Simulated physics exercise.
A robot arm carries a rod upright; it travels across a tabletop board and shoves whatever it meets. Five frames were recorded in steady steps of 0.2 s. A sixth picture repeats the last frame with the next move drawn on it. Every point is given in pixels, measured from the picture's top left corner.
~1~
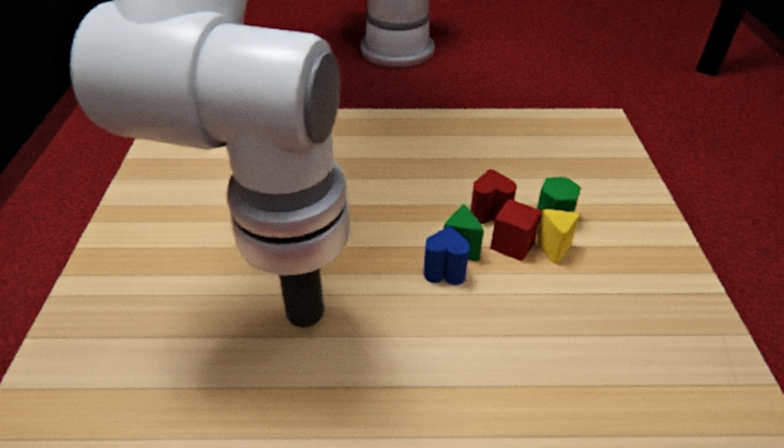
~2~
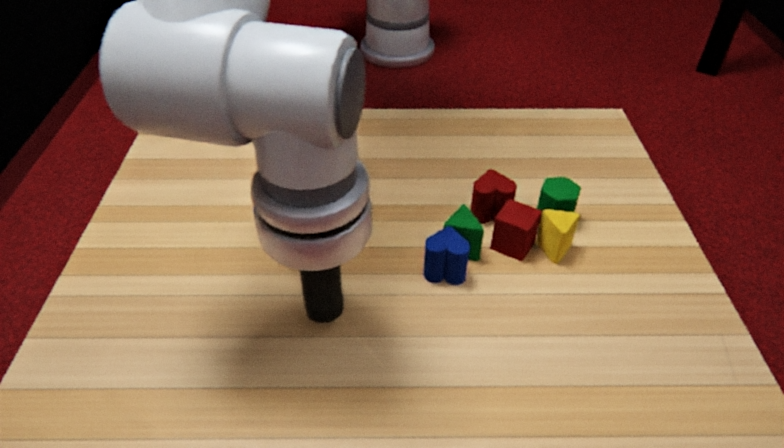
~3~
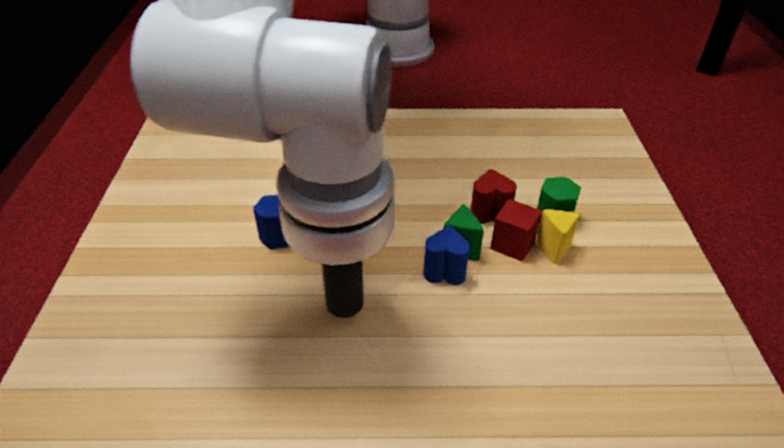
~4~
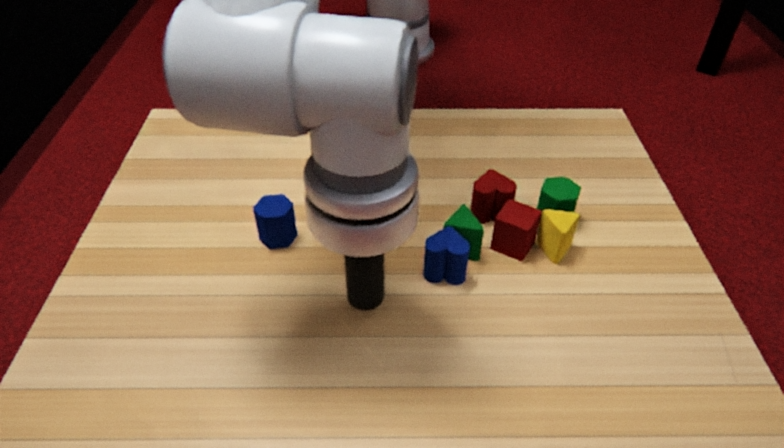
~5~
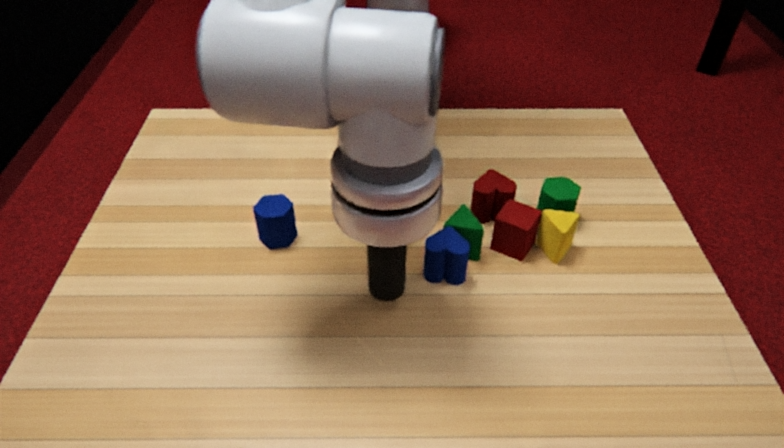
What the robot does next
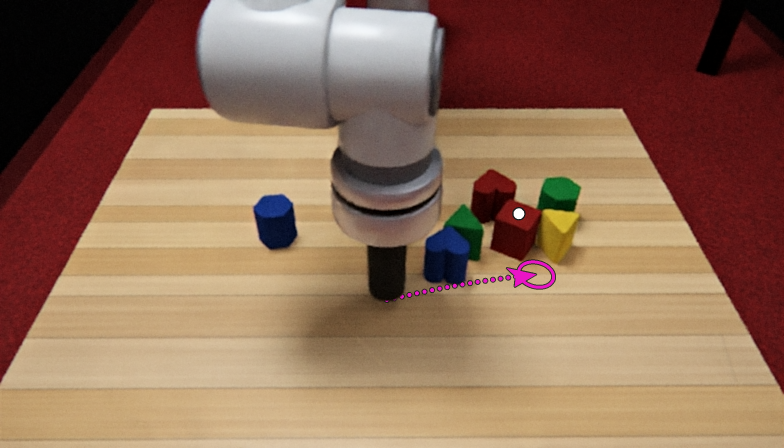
A robot arm moves its black rod right across the wooden table, leaving the coloured blocks still.
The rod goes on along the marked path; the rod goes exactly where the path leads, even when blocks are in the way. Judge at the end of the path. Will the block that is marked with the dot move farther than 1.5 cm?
No, it doesn't check out.
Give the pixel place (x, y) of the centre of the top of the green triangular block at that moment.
I'd say the green triangular block ends with its top centre at (472, 202).
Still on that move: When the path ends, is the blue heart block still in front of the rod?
I believe not.
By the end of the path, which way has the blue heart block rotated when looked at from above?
The block turns counter-clockwise.
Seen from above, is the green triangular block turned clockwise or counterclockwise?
Anticlockwise, looking down.
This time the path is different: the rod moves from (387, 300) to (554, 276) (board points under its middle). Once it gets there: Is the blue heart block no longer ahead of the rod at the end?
Yes, I think so.
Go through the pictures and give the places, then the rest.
Tip of the rod (305, 313), middles of tops, blue heart block (448, 241), green triangular block (464, 219), red square block (519, 214), yellow triangular block (562, 218), in the first frame.
Rod (325, 309), nothing pushed, in the second frame.
Rod (345, 303), nothing pushed, in the third frame.
Rod (366, 297), nothing pushed, in the fourth frame.
Rod (387, 288), blue heart block (448, 241), green triangular block (464, 219), red square block (519, 214), yellow triangular block (562, 218), in the fifth frame.
The line goes from (387, 300) over (462, 285) to (536, 274); the dot is on the red square block.
The first path, step by step. One third of the way, rod (439, 277); blue heart block (459, 233), turned 20° anticlockwise; green triangular block (467, 214), turned 20° clockwise.
Two thirds of the way, rod (489, 268); blue heart block (485, 221), turned 75° anticlockwise; green triangular block (472, 202), turned 20° anticlockwise; red square block (520, 209), turned 20° clockwise.
At the end, rod (539, 262); blue heart block (486, 221), turned 80° anticlockwise; green triangular block (472, 202), turned 25° anticlockwise; red square block (520, 209), turned 20° clockwise; yellow triangular block unmoved.
